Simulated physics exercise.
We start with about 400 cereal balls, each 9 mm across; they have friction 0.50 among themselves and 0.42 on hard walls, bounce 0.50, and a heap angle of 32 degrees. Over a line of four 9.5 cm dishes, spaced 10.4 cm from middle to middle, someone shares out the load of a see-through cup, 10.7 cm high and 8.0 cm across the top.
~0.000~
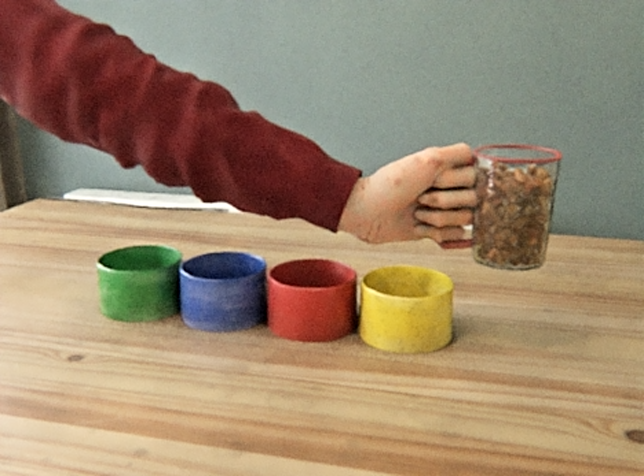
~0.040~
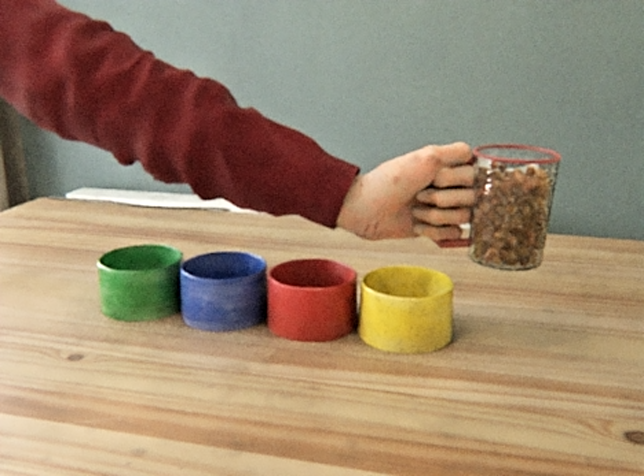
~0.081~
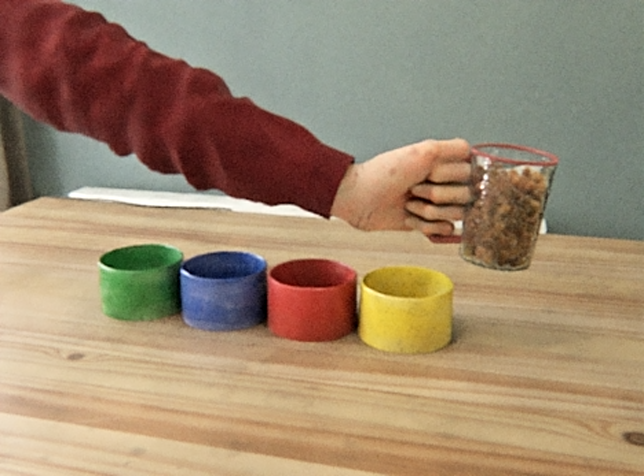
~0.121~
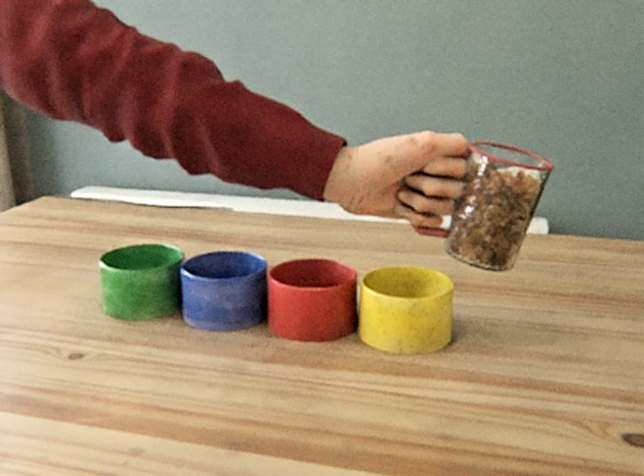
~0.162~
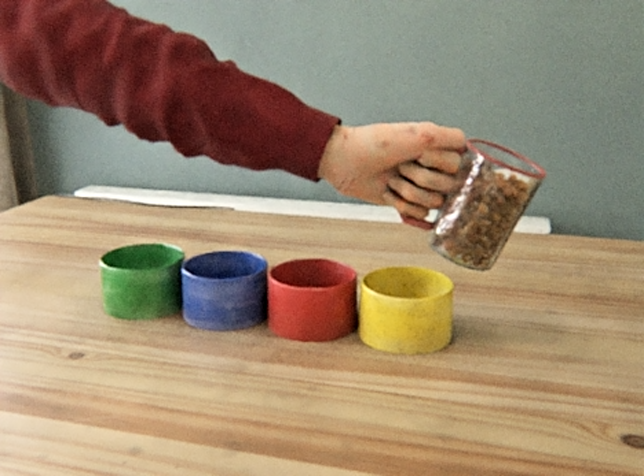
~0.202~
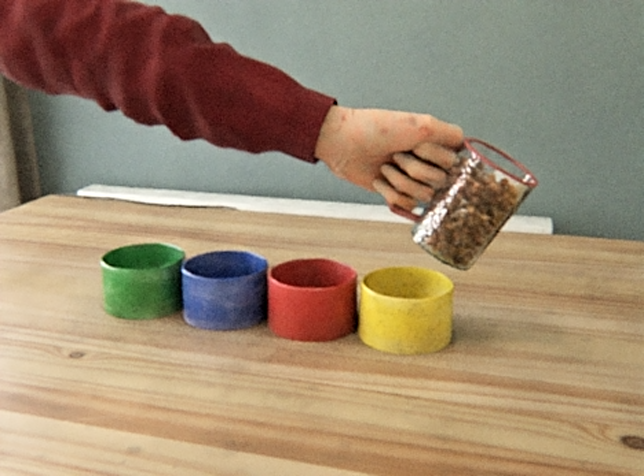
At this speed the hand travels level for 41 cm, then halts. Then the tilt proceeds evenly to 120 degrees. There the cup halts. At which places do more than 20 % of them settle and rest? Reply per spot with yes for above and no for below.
Red: Yes, above. Blue: No, below. Green: No, below. Yellow: Yes, above. Counter: No, below.
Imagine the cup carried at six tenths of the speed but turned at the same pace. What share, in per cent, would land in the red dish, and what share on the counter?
In that case: Red 0, and counter 30.
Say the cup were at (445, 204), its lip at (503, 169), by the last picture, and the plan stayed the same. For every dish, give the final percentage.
Red: 0 / blue: 70 / green: 10 / yellow: 0.
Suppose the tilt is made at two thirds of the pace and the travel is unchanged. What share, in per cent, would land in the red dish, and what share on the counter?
Result - red dish: 60; counter: 10.
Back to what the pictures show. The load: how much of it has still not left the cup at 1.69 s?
Roughly 0 in a hundred.
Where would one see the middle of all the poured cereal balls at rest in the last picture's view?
My guess is close to (336, 310).
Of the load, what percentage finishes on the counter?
Estimate: Near 10 per cent.
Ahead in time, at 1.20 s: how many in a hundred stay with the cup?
Close to 0 % of the load.
After 0.80 s, tilt 120 degrees; cup holds 50 %, red 10 %, yellow 30 %.
After 1.20 s, tilt 120 degrees; cup holds 0 %, red 50 %, blue 5 %, yellow 35 %.
After 1.69 s, tilt 120 degrees; cup holds 0 %, red 50 %, blue 5 %, yellow 35 %.
In the end, at 2.0 s, red 50 %, blue 5 %, green 0 %, yellow 35 %, counter 10 %.
